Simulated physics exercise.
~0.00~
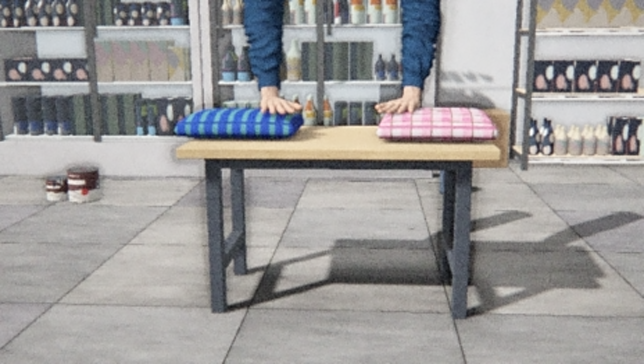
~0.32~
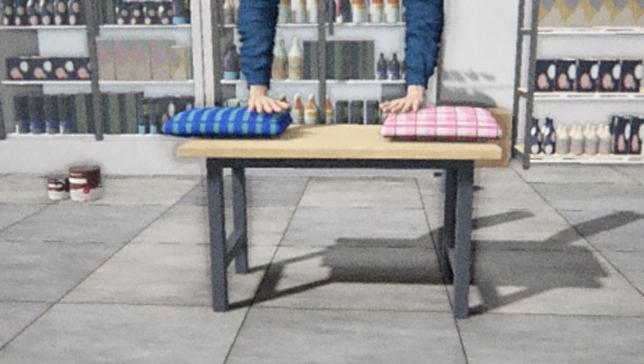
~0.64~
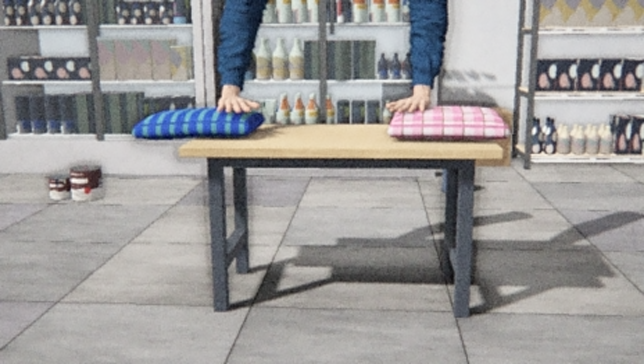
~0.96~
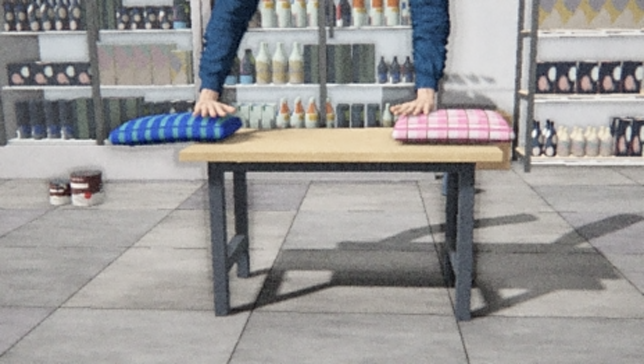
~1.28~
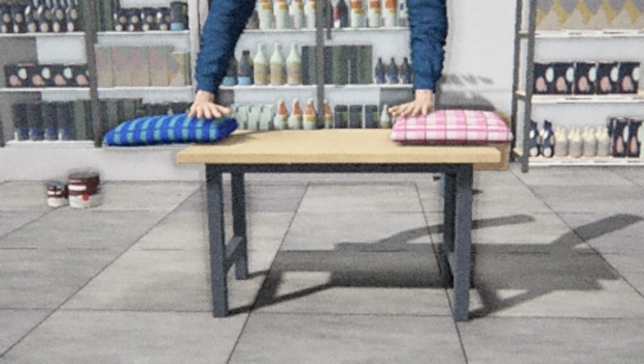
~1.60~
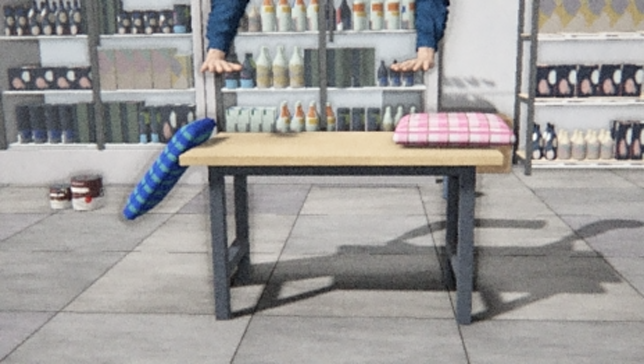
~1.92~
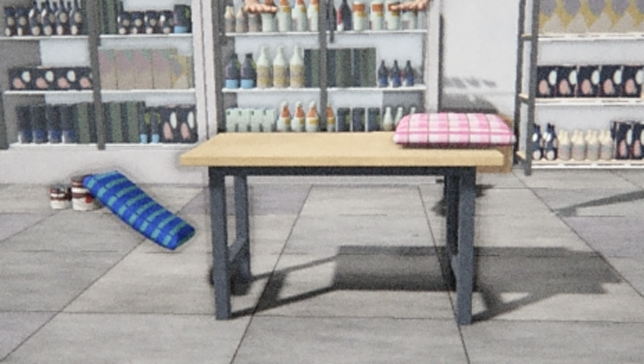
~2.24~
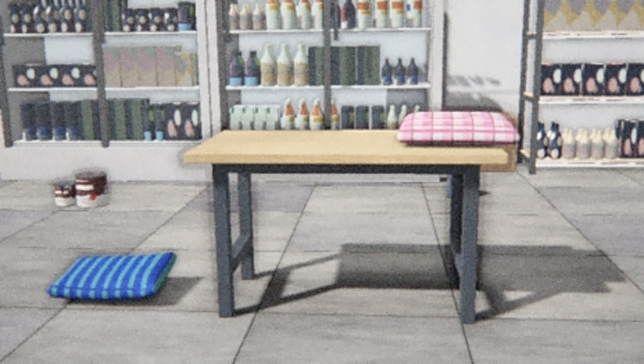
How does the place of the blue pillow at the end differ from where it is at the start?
At the start the blue pillow is on the left part of the tabletop under a hand, and at the end it lies on the floor to the left of the table.
